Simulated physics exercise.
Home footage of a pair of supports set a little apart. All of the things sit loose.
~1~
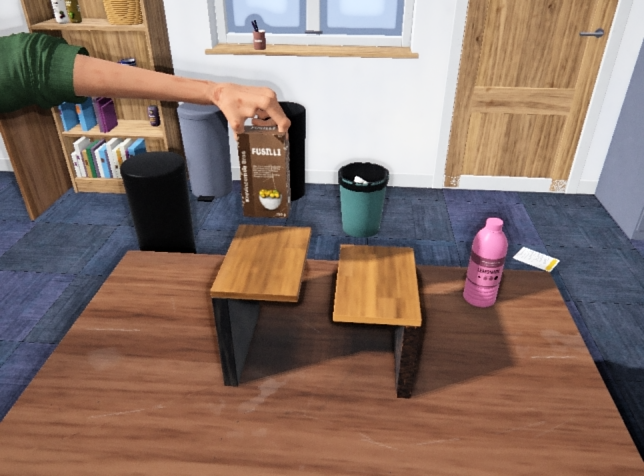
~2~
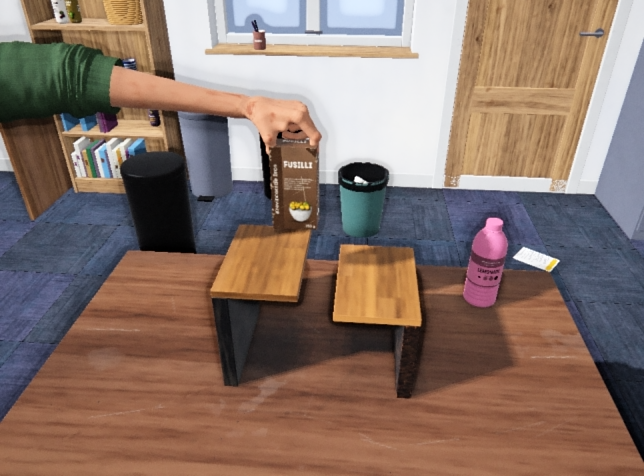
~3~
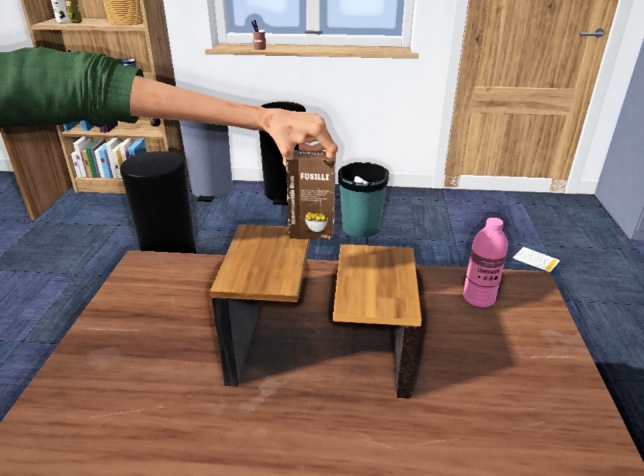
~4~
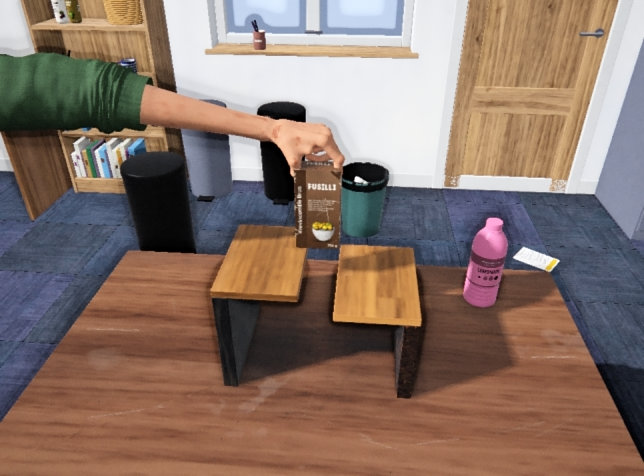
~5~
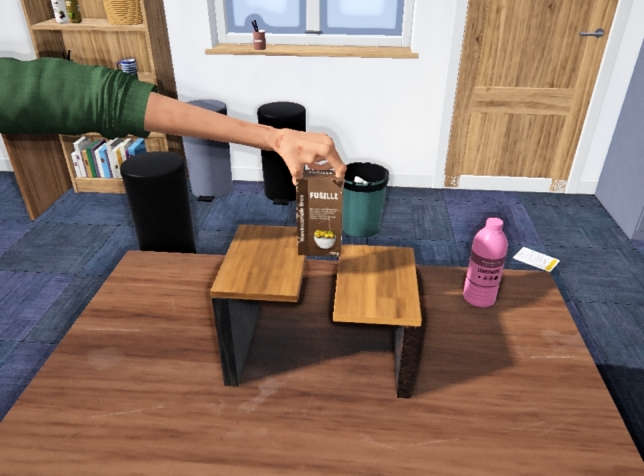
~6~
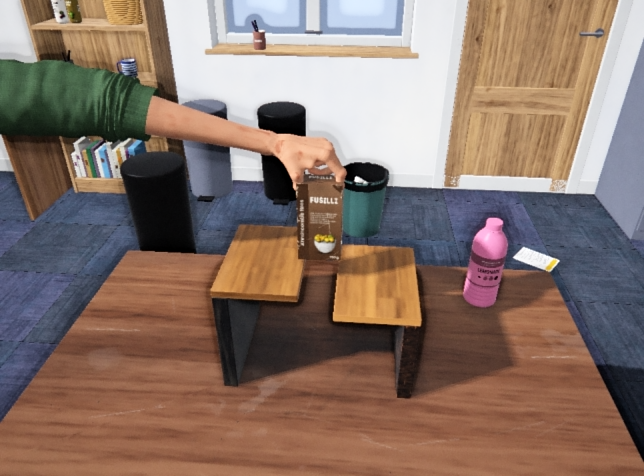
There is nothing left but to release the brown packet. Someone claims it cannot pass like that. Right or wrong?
Right.
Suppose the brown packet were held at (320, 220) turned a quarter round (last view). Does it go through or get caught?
Let go there, it makes it through.
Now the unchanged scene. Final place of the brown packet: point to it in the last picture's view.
Near (353, 259).
Then, 0.30 s later than the last frame, brown packet tilted by 36° near (343, 239).
Then, 0.40 s later than the last frame, brown packet on its side near (354, 258).
When it is over, lying over on the stand or table, brown packet; pink bottle as before. End places, in pixels of the last picture, brown packet near (353, 259). The packet lodges.
